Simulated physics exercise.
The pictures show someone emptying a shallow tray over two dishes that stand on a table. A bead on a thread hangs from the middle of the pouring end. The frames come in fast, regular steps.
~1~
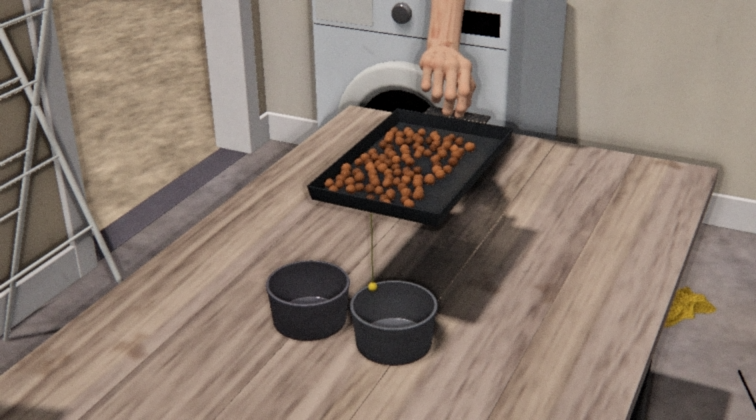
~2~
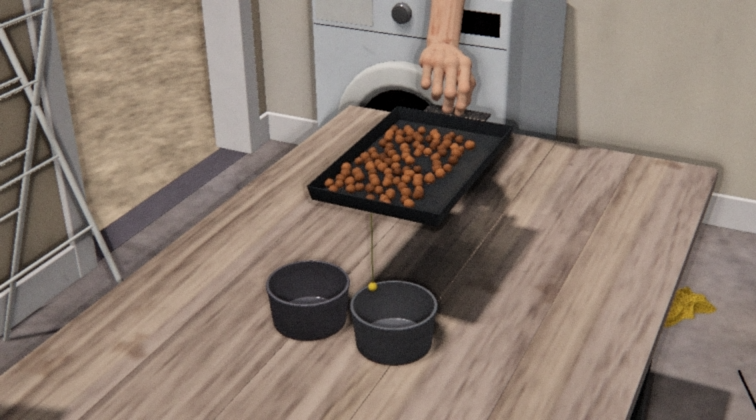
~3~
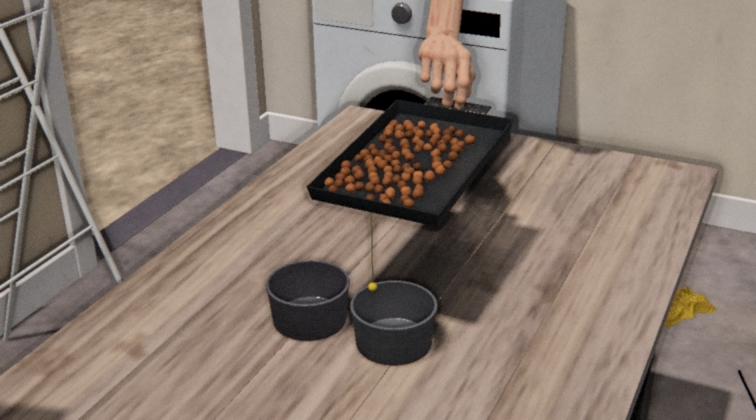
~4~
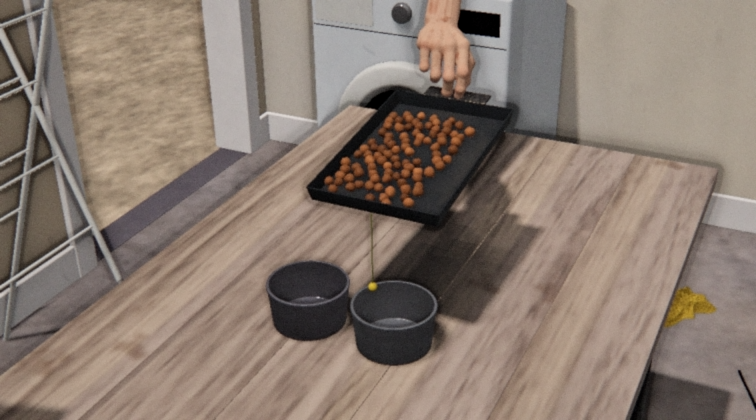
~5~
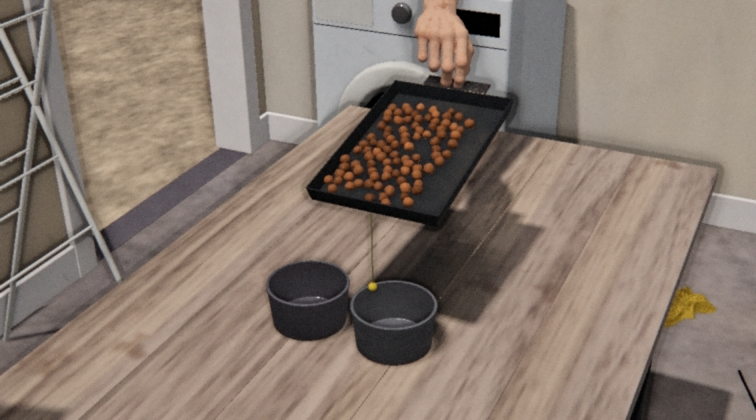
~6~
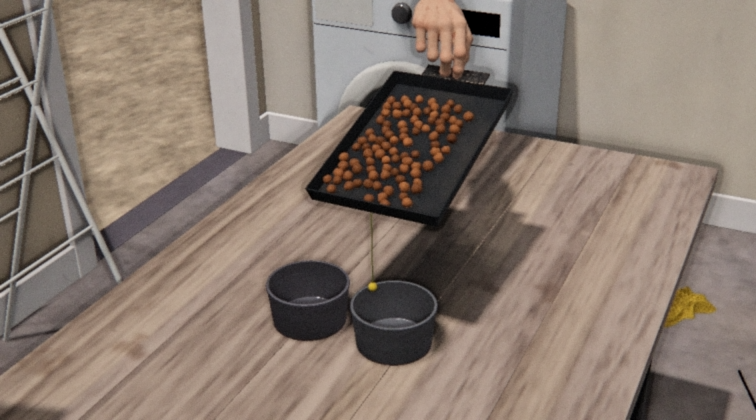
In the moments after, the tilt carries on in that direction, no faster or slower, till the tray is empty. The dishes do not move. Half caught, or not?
Caught overall: Under half.
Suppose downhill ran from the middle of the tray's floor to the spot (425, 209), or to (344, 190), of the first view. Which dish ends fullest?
The first try: The right dish. The second: The left-hand dish.
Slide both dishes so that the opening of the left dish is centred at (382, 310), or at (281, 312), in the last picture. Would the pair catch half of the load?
At the first place the smaller part, at the second most of it.
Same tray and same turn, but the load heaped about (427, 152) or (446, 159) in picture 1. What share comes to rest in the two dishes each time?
First some 10, then 10 per cent.
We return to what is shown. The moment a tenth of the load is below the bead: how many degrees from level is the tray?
Around 105° of tilt.
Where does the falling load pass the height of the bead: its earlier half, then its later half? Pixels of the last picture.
First near (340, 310), later near (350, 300).
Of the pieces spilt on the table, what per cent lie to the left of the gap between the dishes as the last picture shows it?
Near 60 %.
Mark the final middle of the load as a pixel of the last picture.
Around (337, 387).
Just after the last frame, tray tipped steeply; every one on the tray.
A moment on, tray tipped past a quarter turn; roughly two thirds on the tray; just a few outside both; roughly a quarter in the air.
Further on, tray tipped past a quarter turn; about a tenth in the right dish; just a few in the left dish; the larger part outside both.
When it is over, tray tipped past a quarter turn; about a tenth in the right dish; just a few in the left dish; the larger part outside both.
